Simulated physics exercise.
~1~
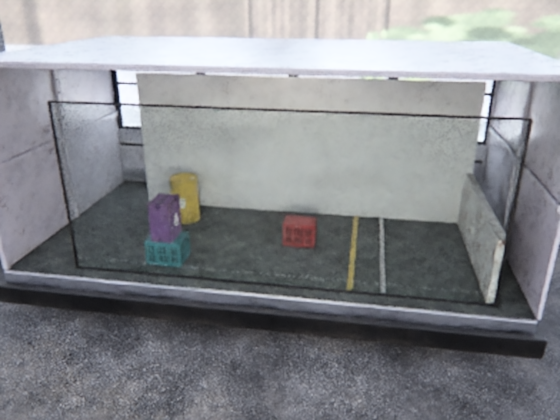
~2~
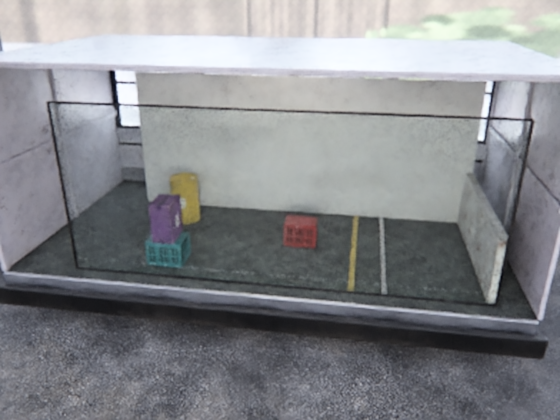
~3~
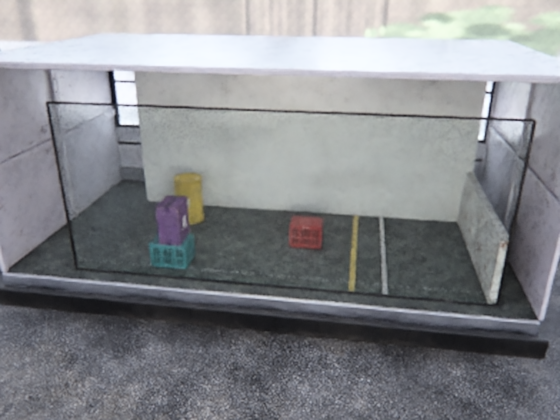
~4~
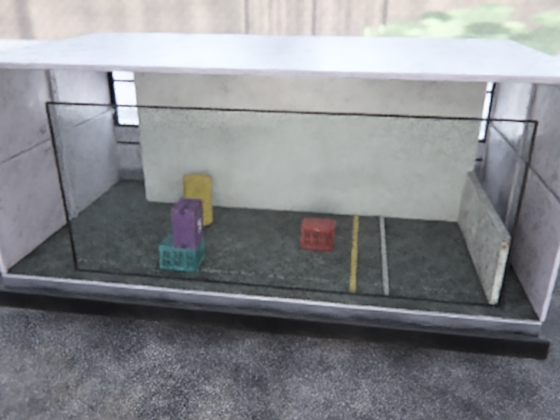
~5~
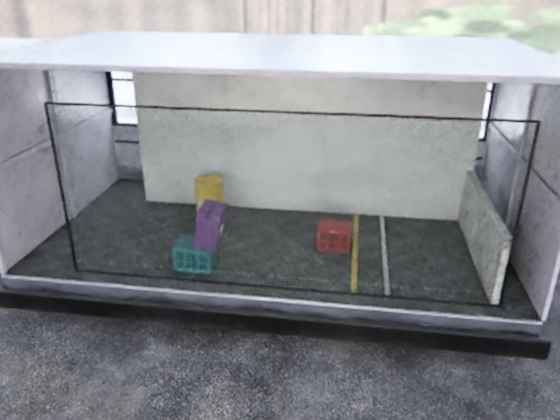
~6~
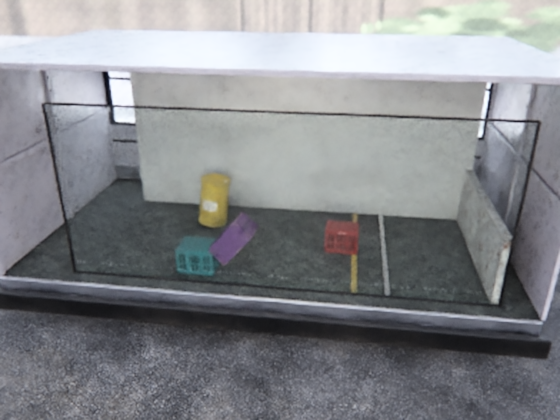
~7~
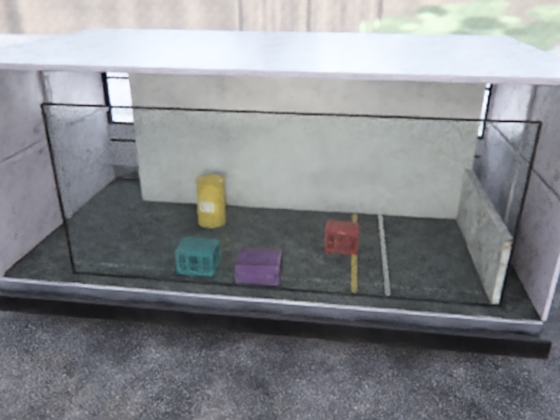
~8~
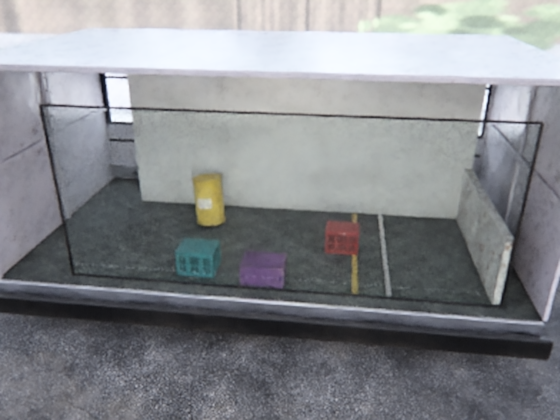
Open-fronted bay with crates, pack and drum sliding right, the purple pack toppling flat, the red crate stopping before the yellow line.
